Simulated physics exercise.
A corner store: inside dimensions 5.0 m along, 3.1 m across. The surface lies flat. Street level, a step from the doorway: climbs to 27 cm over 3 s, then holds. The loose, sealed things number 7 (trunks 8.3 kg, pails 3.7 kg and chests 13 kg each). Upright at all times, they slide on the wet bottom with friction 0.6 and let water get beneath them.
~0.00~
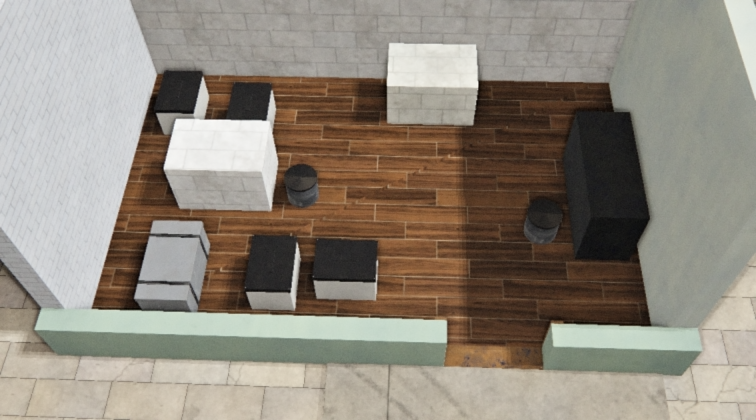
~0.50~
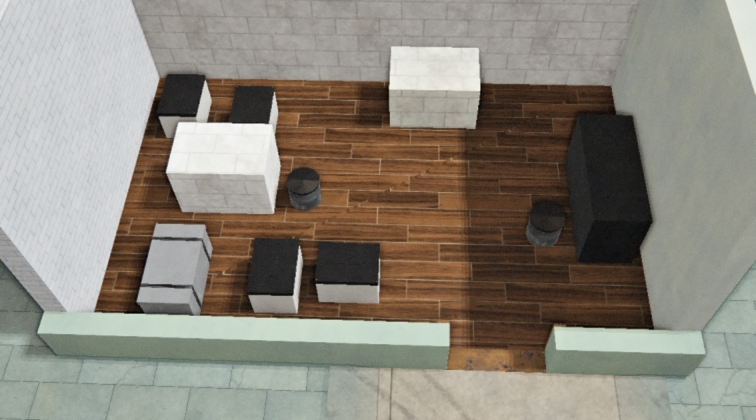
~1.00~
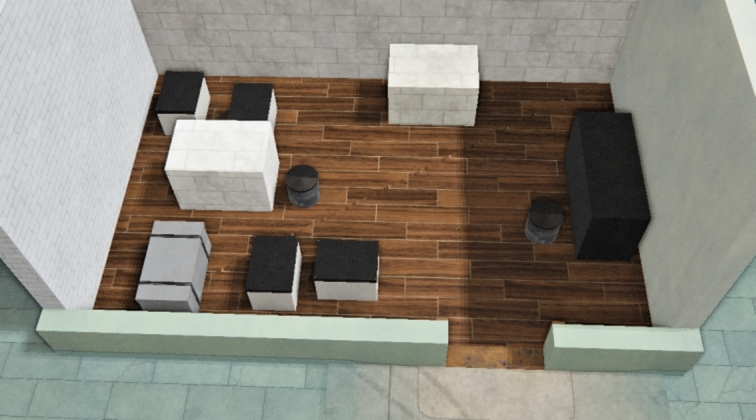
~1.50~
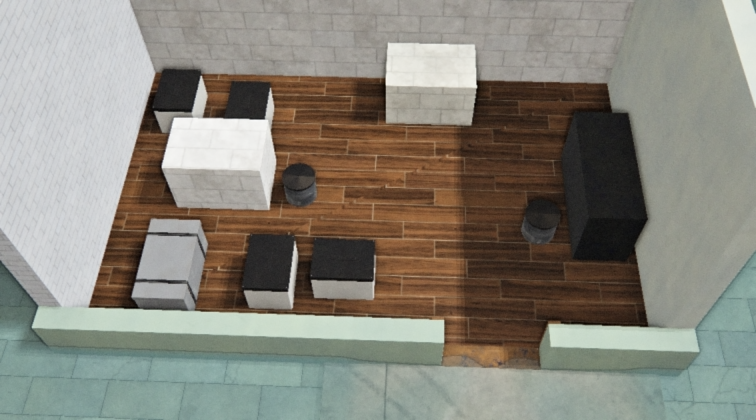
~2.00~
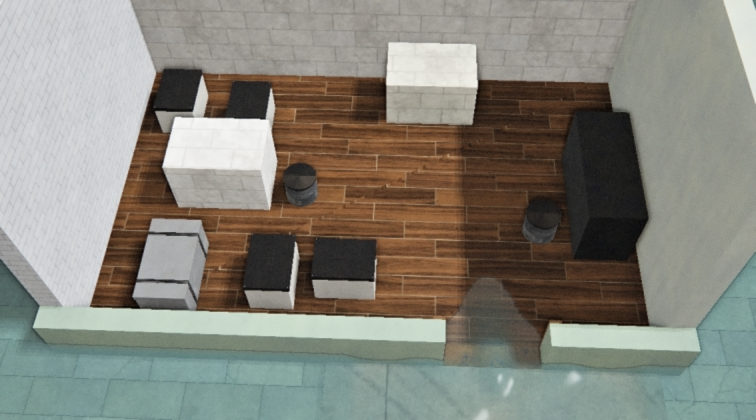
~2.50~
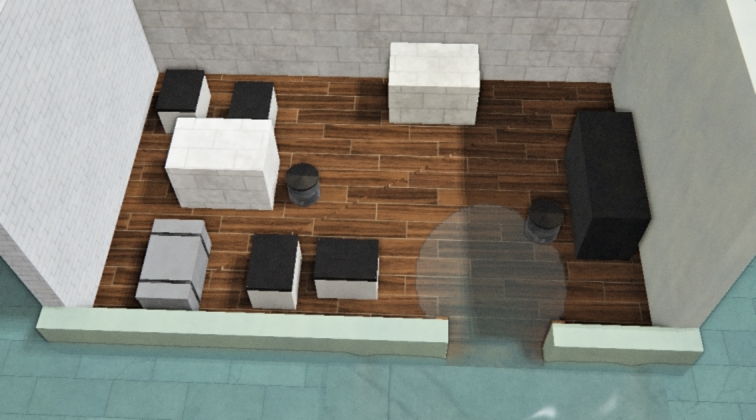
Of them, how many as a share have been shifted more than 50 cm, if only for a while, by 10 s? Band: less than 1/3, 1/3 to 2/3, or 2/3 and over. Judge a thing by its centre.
Band: 1/3 to 2/3.
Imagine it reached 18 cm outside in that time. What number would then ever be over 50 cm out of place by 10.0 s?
The count would be 1.
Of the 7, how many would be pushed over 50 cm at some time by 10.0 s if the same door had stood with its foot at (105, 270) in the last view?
Then 4 of them would.
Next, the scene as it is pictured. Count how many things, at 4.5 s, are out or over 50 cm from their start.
I make it 1 by then.
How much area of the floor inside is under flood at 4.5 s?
About 8.5 m2 is covered.
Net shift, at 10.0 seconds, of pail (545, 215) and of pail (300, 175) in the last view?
One is off by 150 cm, the other by 60 cm, in the order asked.
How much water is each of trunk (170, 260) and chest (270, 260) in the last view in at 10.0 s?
Close to 6 and 4 centimetres.
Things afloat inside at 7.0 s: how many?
At that point I count 2.
After 3.5 s 1 of 7 are over 50 cm from their spots; 0 afloat.
After 4.5 s 1 of 7 are over 50 cm from their spots; 1 afloat.
After 7.0 s 1 of 7 are over 50 cm from their spots; 2 afloat.
After 10.0 s 4 of 7 are over 50 cm from their spots, and 4 have been at some point; 4 afloat.
